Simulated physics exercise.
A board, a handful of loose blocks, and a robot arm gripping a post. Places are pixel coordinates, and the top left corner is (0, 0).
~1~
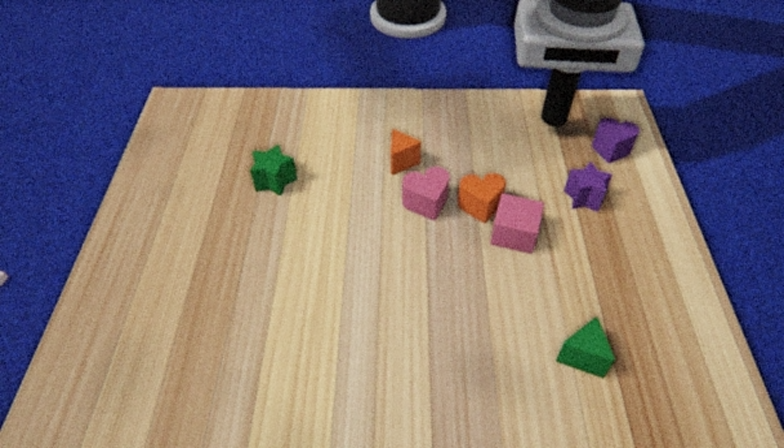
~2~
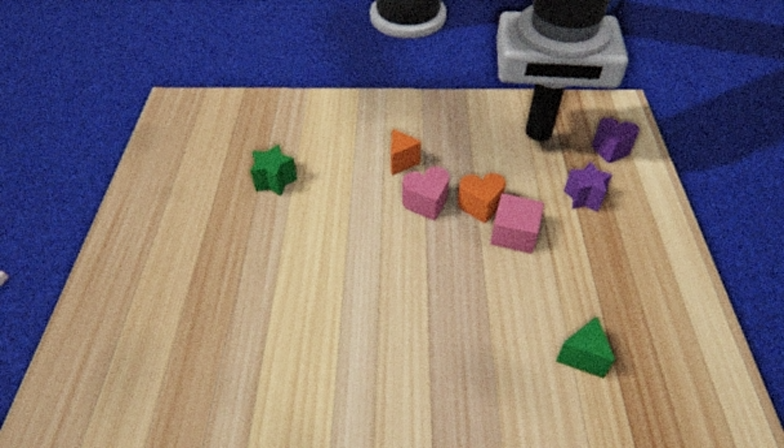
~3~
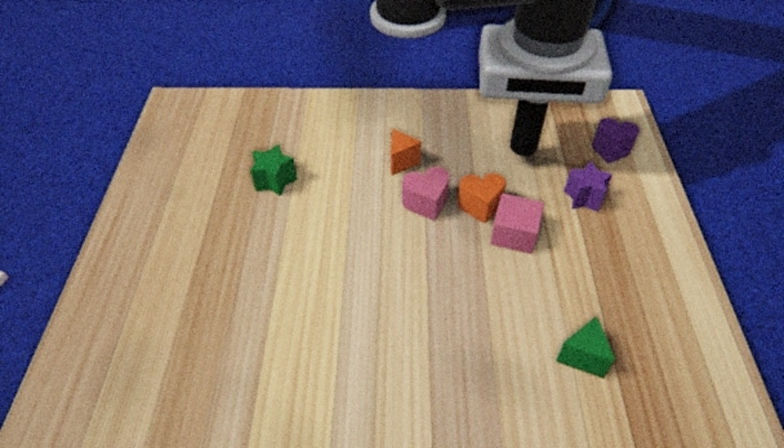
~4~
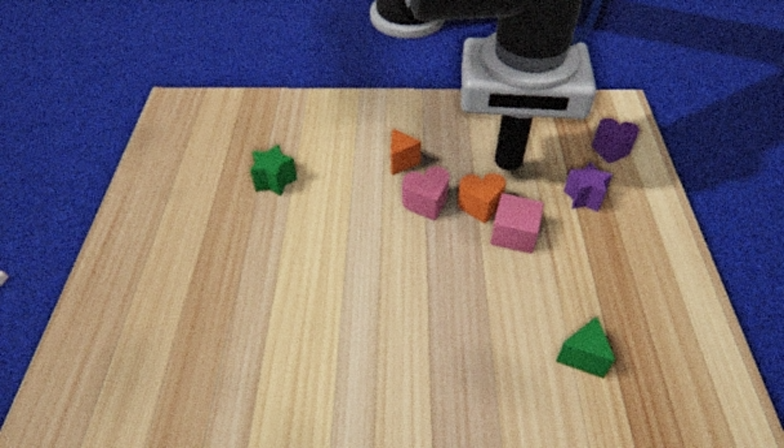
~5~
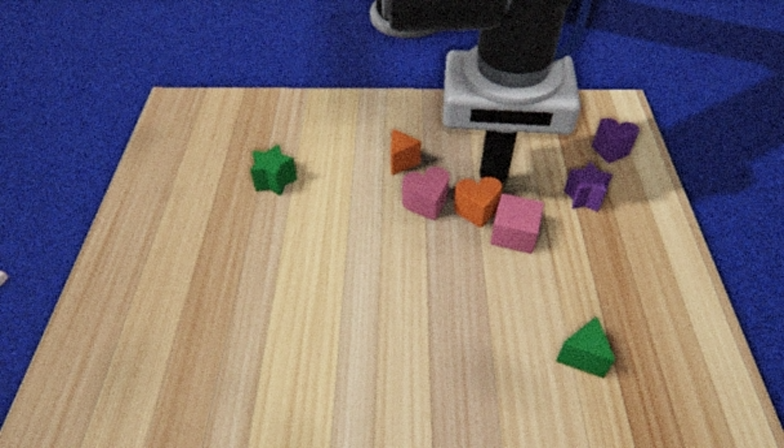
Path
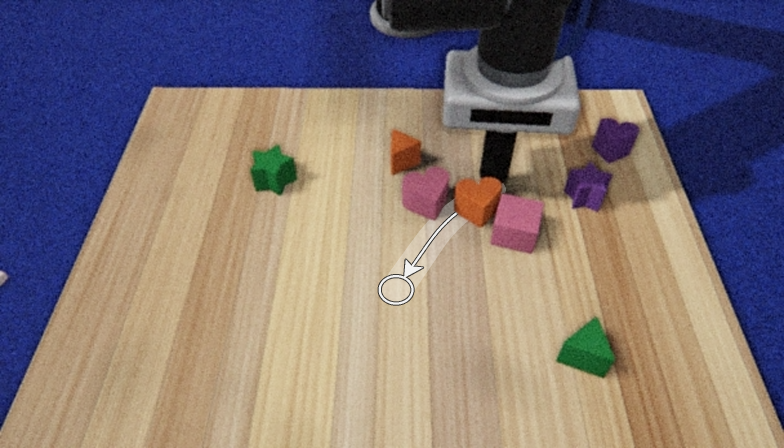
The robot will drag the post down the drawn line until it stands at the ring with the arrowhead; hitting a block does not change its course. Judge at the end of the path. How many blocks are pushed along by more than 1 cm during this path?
It will shift just one block.
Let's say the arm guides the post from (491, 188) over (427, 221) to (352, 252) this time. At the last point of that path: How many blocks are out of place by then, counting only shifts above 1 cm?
There will be two blocks displaced.
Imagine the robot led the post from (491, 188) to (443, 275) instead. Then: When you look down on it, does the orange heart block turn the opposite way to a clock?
That would be a no.
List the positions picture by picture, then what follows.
In the first frame, post's lower end (554, 119); pink heart block (428, 181); orange heart block (484, 185); pink four-sided block (520, 212).
In the second frame, post (538, 134); blocks still.
In the third frame, post (523, 148); blocks still.
In the fourth frame, post (508, 162); blocks still.
In the fifth frame, post (494, 176); pink heart block (428, 181); orange heart block (480, 189); pink four-sided block (520, 212).
Drawn move, from (491, 188) over (439, 230) to (396, 290).
On the path given first. One third of the way, post (456, 202); orange heart block (450, 221), turned 25° anticlockwise.
Two thirds of the way, post (425, 238); pink heart block (423, 183), turned 15° clockwise; orange heart block (436, 261), turned 70° anticlockwise.
At the end, post (396, 278); pink heart block (423, 183), turned 15° clockwise; orange heart block (433, 289), turned 140° anticlockwise; pink four-sided block still.
